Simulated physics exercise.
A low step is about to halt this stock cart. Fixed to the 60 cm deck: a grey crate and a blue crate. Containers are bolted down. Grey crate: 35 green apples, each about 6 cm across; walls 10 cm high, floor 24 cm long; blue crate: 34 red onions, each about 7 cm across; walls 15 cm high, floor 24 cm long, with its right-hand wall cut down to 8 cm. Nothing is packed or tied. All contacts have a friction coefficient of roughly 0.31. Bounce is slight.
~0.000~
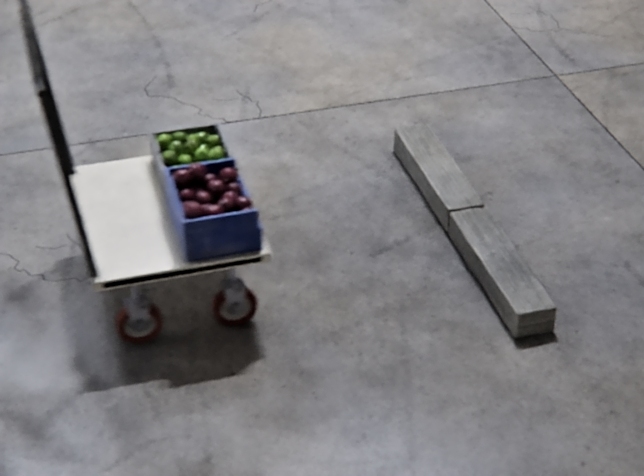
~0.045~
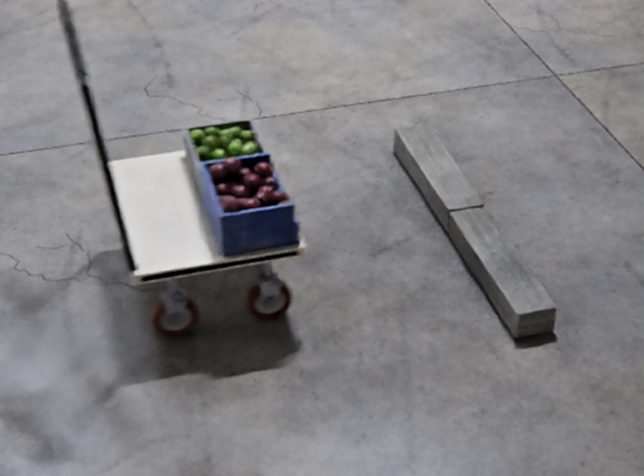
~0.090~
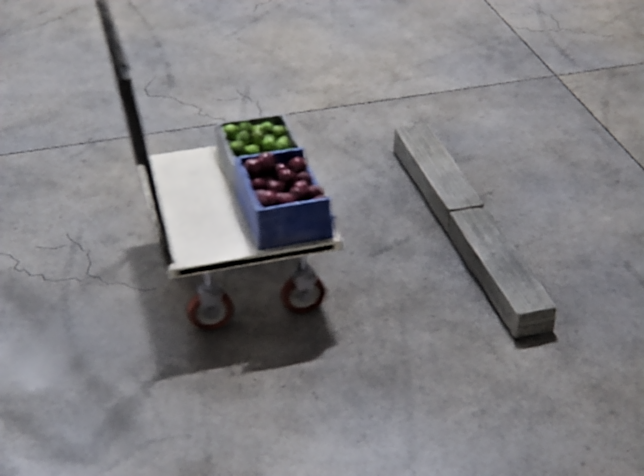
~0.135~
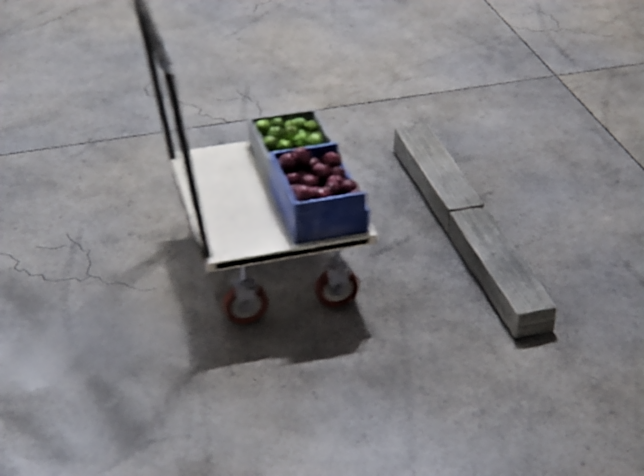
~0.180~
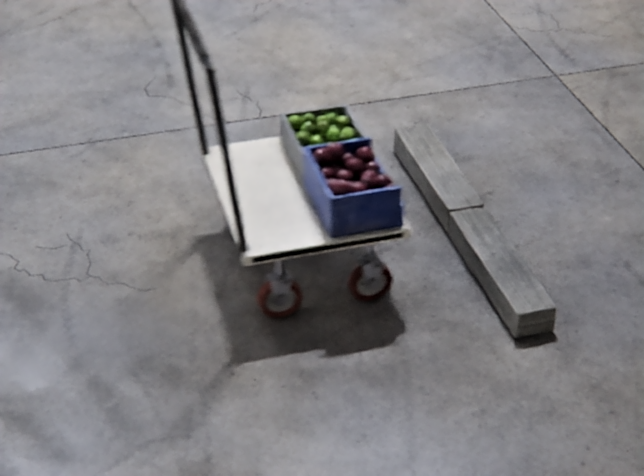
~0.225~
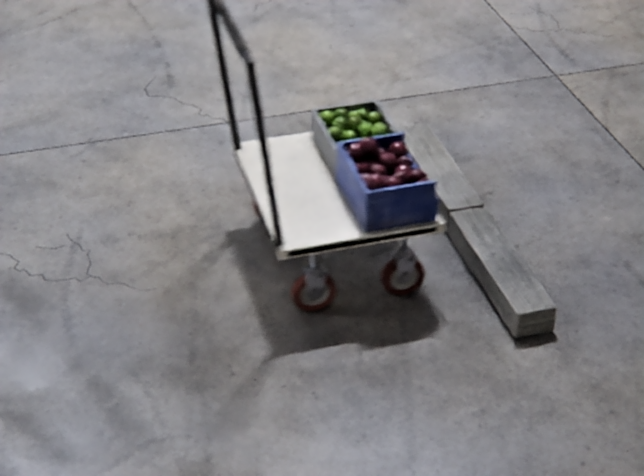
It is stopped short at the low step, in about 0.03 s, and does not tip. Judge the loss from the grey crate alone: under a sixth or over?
Out of the grey crate go under a sixth of the green apples.
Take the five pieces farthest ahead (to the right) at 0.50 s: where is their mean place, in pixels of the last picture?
Near (561, 159).
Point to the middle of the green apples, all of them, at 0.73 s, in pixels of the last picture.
Around (411, 130).
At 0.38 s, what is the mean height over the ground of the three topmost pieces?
About 54 cm.
After 0.28 s, contact.
After 0.38 s, 0 of 35 out of the grey crate and 6 of 34 out of the blue crate.
After 0.50 s, 1 of 35 out of the grey crate and 15 of 34 out of the blue crate.
After 0.73 s, 1 of 35 out of the grey crate and 15 of 34 out of the blue crate.
Final count (at 1.24 s), 1 of 35 out of the grey crate and 15 of 34 out of the blue crate. Asked share, 1 of 35, 3 per cent.
